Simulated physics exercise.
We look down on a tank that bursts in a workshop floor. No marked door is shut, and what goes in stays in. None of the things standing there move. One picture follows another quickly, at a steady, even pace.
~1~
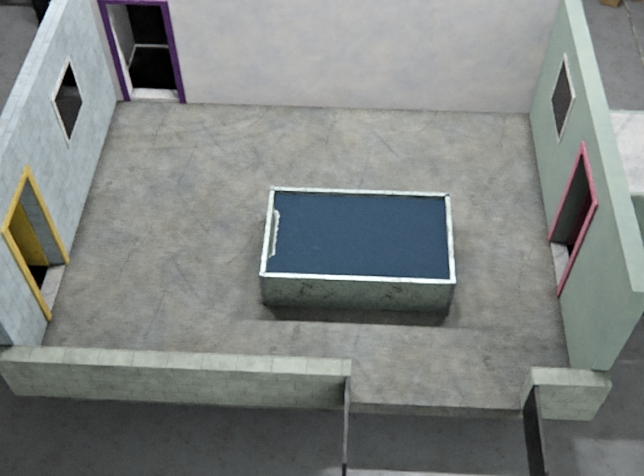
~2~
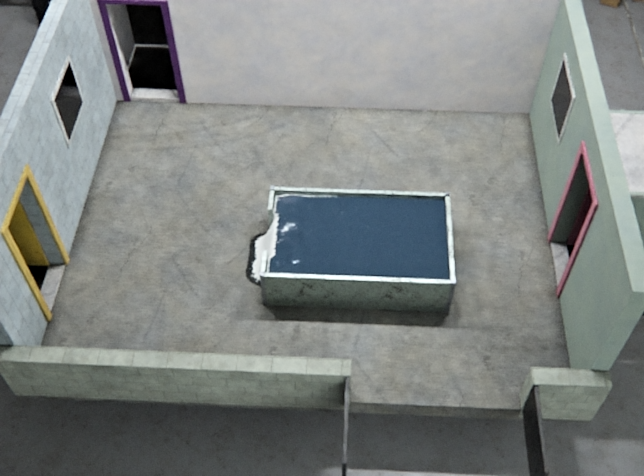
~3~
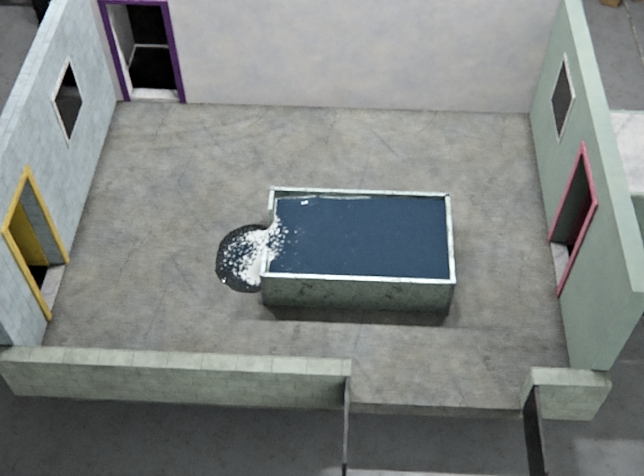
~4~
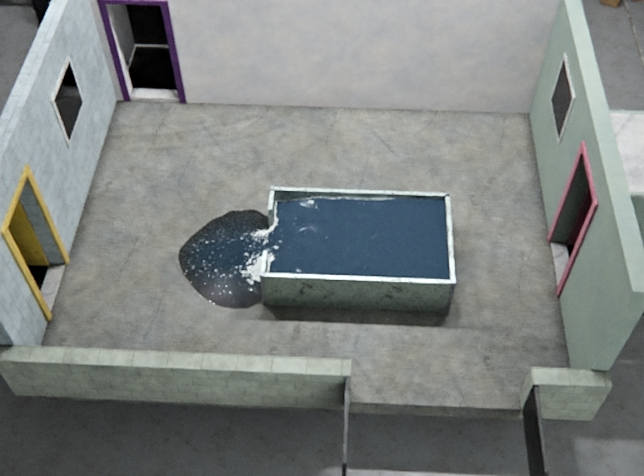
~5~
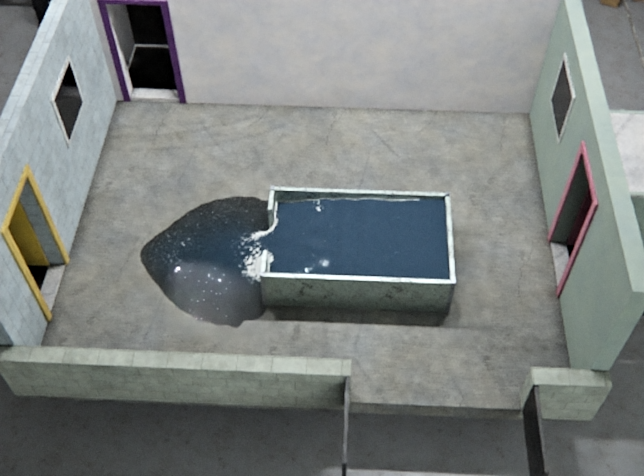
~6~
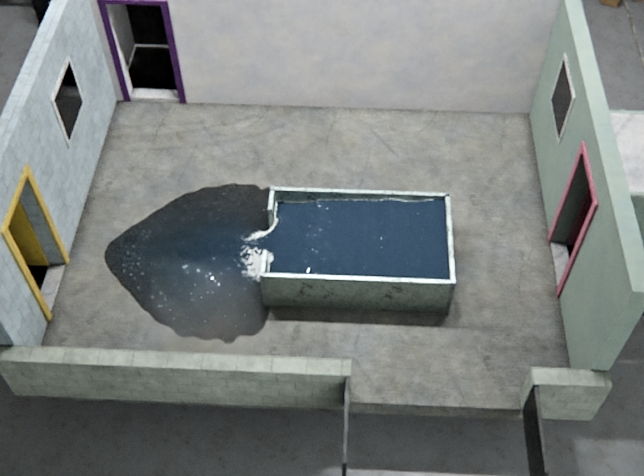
At the start, a rectangular tank of dark blue water sits whole and still on a grey workshop floor between low walls with coloured doorways. Its left side breaks open and white, foaming water pours out through the gap. A dark pool spreads leftward across the floor, widening into a broad, pointed shape.
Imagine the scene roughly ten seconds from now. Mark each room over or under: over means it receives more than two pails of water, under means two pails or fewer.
Purple door - over; yellow door - over; pink door - under.
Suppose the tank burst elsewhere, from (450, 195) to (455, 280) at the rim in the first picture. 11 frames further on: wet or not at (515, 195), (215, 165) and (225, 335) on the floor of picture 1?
First soaked through, second kept bare, third kept bare.
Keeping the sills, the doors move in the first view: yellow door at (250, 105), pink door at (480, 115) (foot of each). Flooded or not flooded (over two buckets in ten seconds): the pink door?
In this case the pink door remains within bounds.
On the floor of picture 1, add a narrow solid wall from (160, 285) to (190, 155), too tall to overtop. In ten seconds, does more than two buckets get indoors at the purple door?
The purple door falls short.
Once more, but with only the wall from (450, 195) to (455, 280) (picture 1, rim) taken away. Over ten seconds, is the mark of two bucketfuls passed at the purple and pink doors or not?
Purple door: Remains below; pink door: Exceeds it.
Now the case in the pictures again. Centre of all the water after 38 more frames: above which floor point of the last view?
The centre of mass sits at about (236, 238).
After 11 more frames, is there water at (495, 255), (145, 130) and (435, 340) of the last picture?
First spot spared, second spot submerged, third spot spared.
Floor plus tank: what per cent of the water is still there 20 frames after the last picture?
Roughly 92 out of every hundred parts.
A moment on, water covers 30 % of the floor; the purple door not reached, the yellow door under two buckets in, the pink door not reached.
Next, water covers 35 % of the floor; the purple door not reached, the yellow door over two buckets in, the pink door not reached.
Then, water covers 35 % of the floor; the purple door over two buckets in, the yellow door far over two buckets in, the pink door not reached.
Later, water covers 60 % of the floor; the purple door over two buckets in, the yellow door far over two buckets in, the pink door not reached.
In the end, water covers 90 % of the floor; the purple door far over two buckets in, the yellow door far over two buckets in, the pink door not reached.
